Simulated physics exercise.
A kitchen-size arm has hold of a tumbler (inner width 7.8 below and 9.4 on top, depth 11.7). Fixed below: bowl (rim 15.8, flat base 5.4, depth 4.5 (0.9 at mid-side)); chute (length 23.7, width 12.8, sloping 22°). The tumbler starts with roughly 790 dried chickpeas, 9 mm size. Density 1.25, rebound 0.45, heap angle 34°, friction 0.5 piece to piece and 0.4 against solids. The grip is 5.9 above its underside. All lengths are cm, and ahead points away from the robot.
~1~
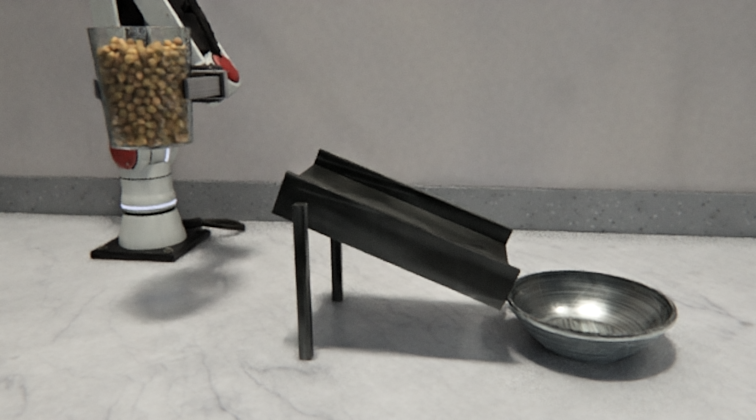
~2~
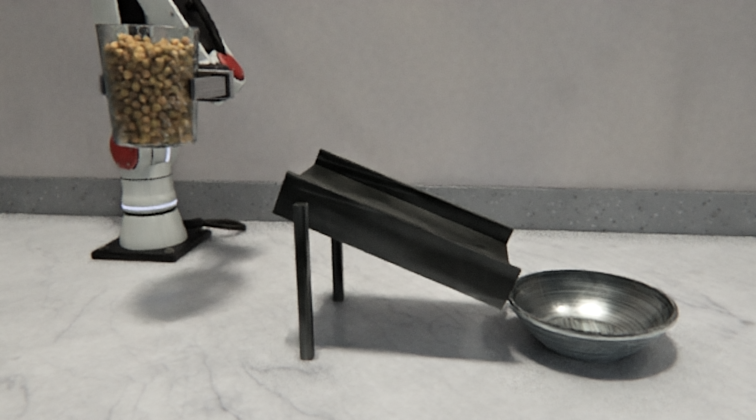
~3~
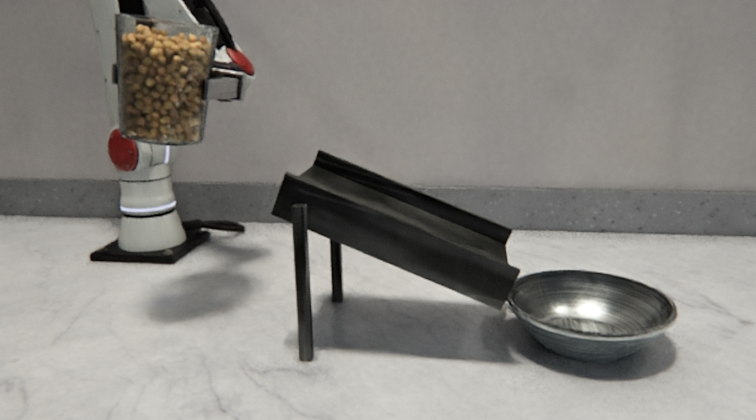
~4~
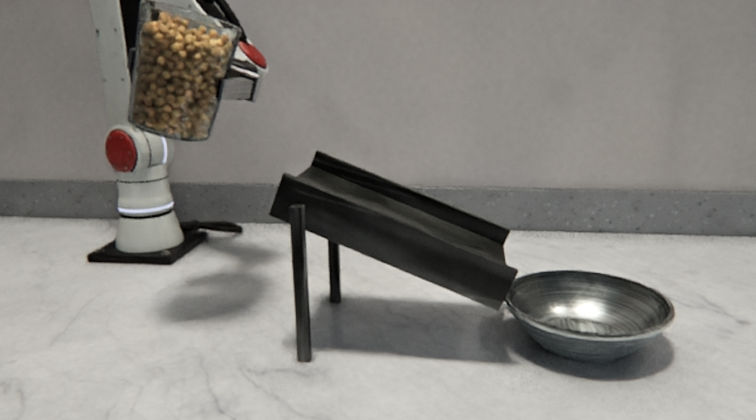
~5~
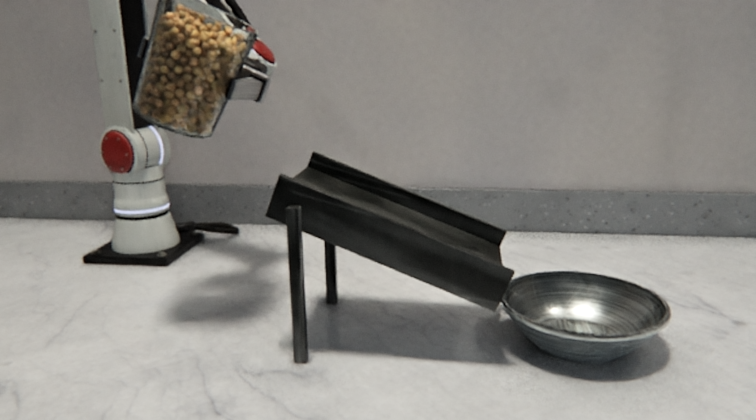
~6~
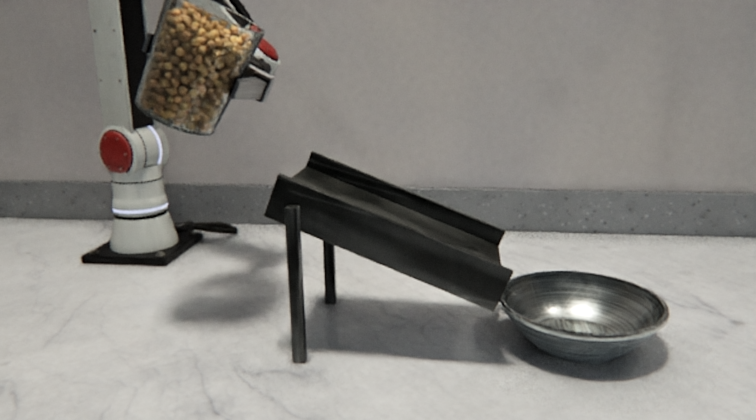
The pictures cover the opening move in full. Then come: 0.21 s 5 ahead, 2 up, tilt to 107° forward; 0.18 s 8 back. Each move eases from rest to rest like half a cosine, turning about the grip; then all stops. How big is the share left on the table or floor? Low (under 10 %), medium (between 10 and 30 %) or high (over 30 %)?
A high share, over 30 %, ends on the table or floor.
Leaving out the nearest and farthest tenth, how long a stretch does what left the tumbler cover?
About 40 cm.
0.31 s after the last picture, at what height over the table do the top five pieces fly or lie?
Some 30 cm.
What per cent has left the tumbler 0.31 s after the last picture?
Near 50 per cent so far.
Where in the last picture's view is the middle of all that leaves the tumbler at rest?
Around (556, 328).
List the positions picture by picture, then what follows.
The first frame shows tumbler middle at (147, 89), level; upper third of the load around (144, 63), from x 100 to 185, top at y 45; 792 in the tumbler.
The second frame shows tumbler middle at (153, 87), tilted 3° forward; upper third of the load around (149, 61), from x 105 to 190, top at y 40.
The third frame shows tumbler middle at (165, 82), tilted 10° forward; upper third of the load around (163, 56), from x 125 to 210, top at y 35.
The fourth frame shows tumbler middle at (181, 75), tilted 18° forward; upper third of the load around (179, 49), from x 135 to 230, top at y 20.
The fifth frame shows tumbler middle at (191, 69), tilted 25° forward; upper third of the load around (190, 44), from x 140 to 245, top at y 15.
The sixth frame shows tumbler middle at (196, 66), tilted 28° forward; upper third of the load around (195, 42), from x 145 to 250, top at y 10; 792 in the tumbler.
Then, 0.16 s after the last picture, tilted 95° forward, highest piece 34 above the table; 792 in the tumbler.
Then, 0.31 s after the last picture, tilted 107° forward, highest piece 31 above the table; 406 in the tumbler, 386 on the chute or in flight.
Then, 0.59 s after the last picture, tilted 107° forward, highest piece 27 above the table; 237 in the bowl, 220 on the table or floor, 38 in the tumbler, 297 on the chute or in flight.
Then, 1.64 s after the last picture, tilted 107° forward, highest piece 4 above the table; 486 in the bowl, 306 on the table or floor.
Final count, 486 in the bowl, 306 on the table or floor. That is 39 % on the table or floor.
